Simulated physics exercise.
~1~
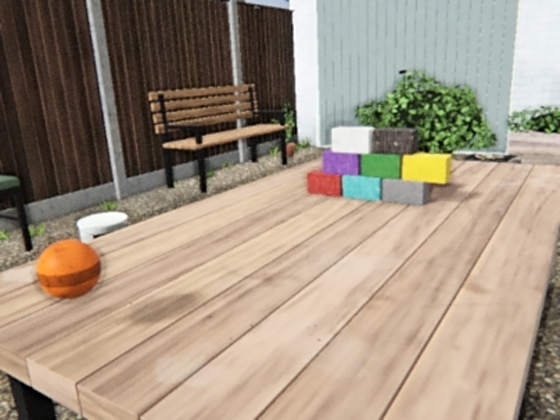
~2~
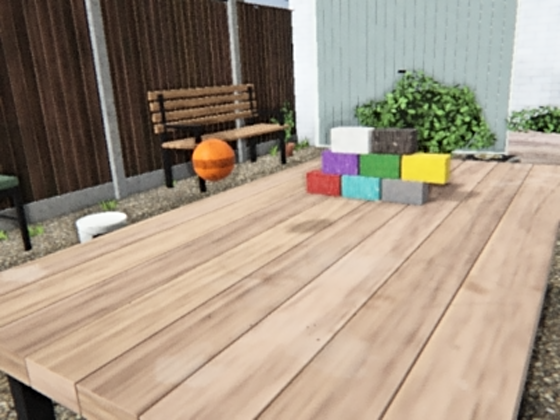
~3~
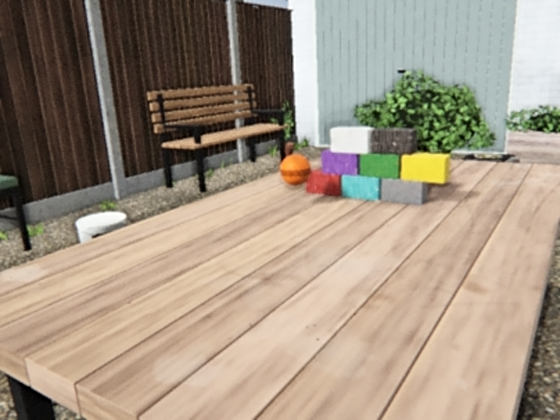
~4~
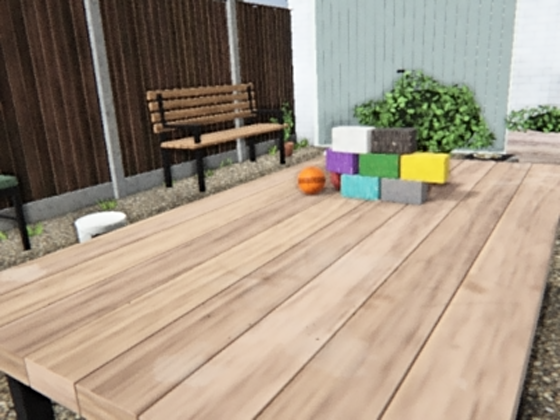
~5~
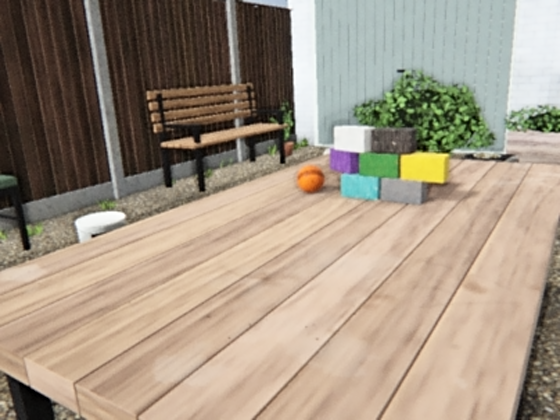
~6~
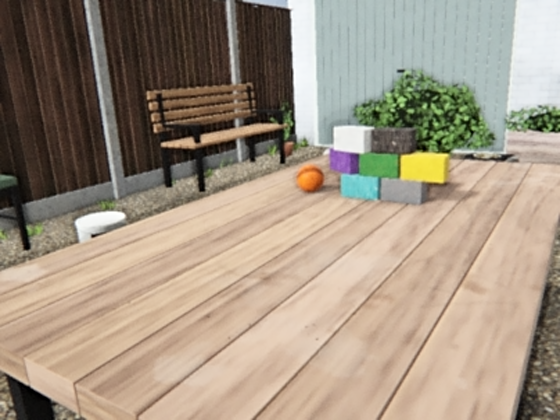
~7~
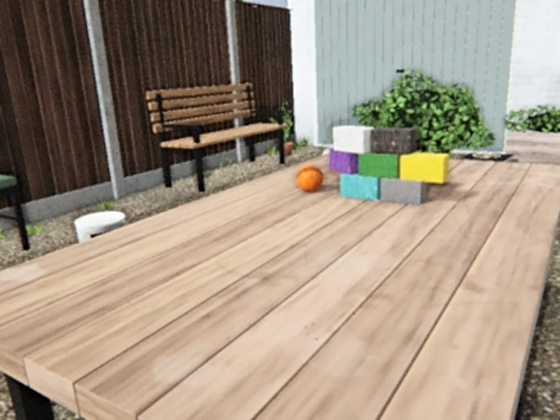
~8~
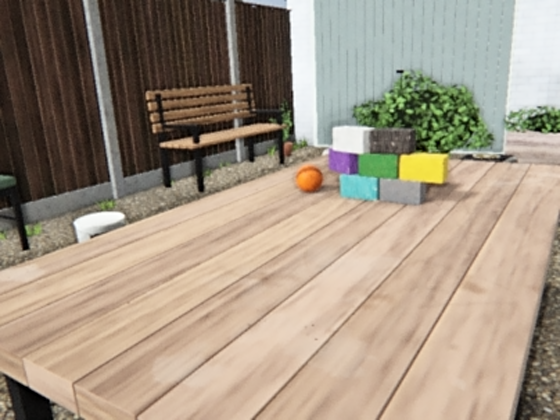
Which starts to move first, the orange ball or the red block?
The orange ball starts to move first, travelling toward the pile while the red block is still in its place. The red block only shifts once the ball has reached it.
